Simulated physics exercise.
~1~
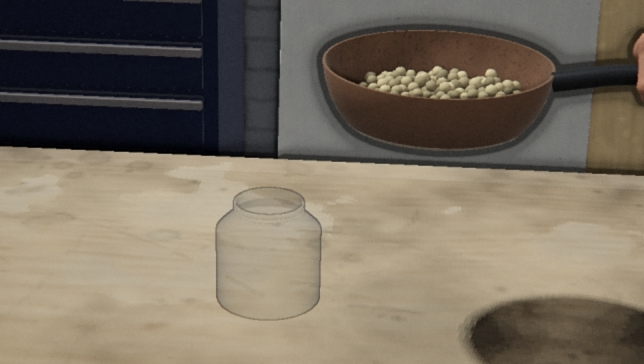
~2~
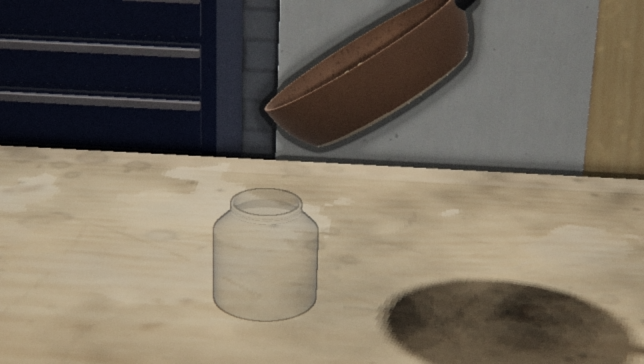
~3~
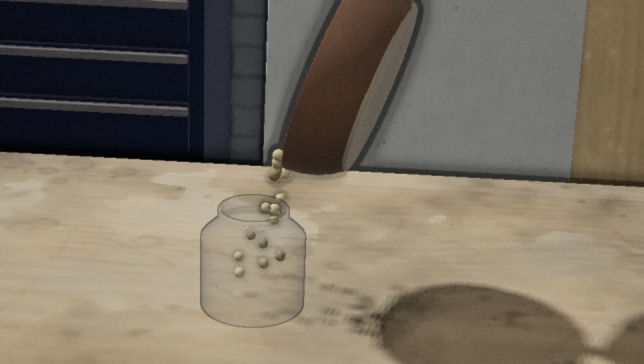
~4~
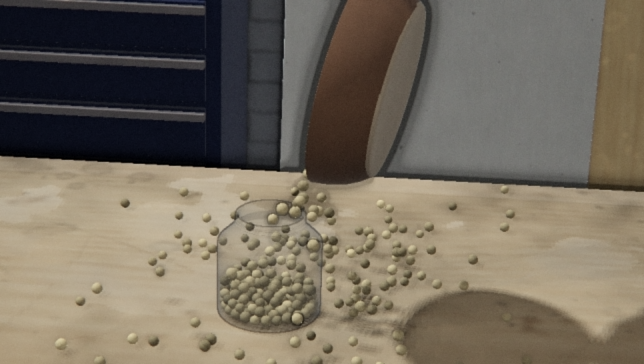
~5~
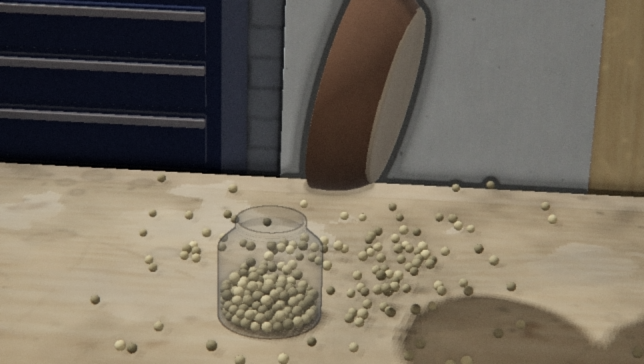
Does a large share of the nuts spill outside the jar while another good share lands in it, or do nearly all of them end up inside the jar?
A large share of the nuts spills outside and scatters over the table, while another good share ends up heaped inside the jar.
A hand at the right edge holds a brown pan by its dark handle, full of small, pale, round nuts, above a worn, light wooden table seen from slightly above. A clear, empty jar stands on the table, with dark blue drawers behind it to the left. The pan moves left and tips toward the jar, and a few nuts begin dropping into its mouth. The stream thickens, filling much of the jar while many nuts scatter across the table. At the end the pan stays steeply tipped, with nuts heaped in the jar and strewn widely around it.
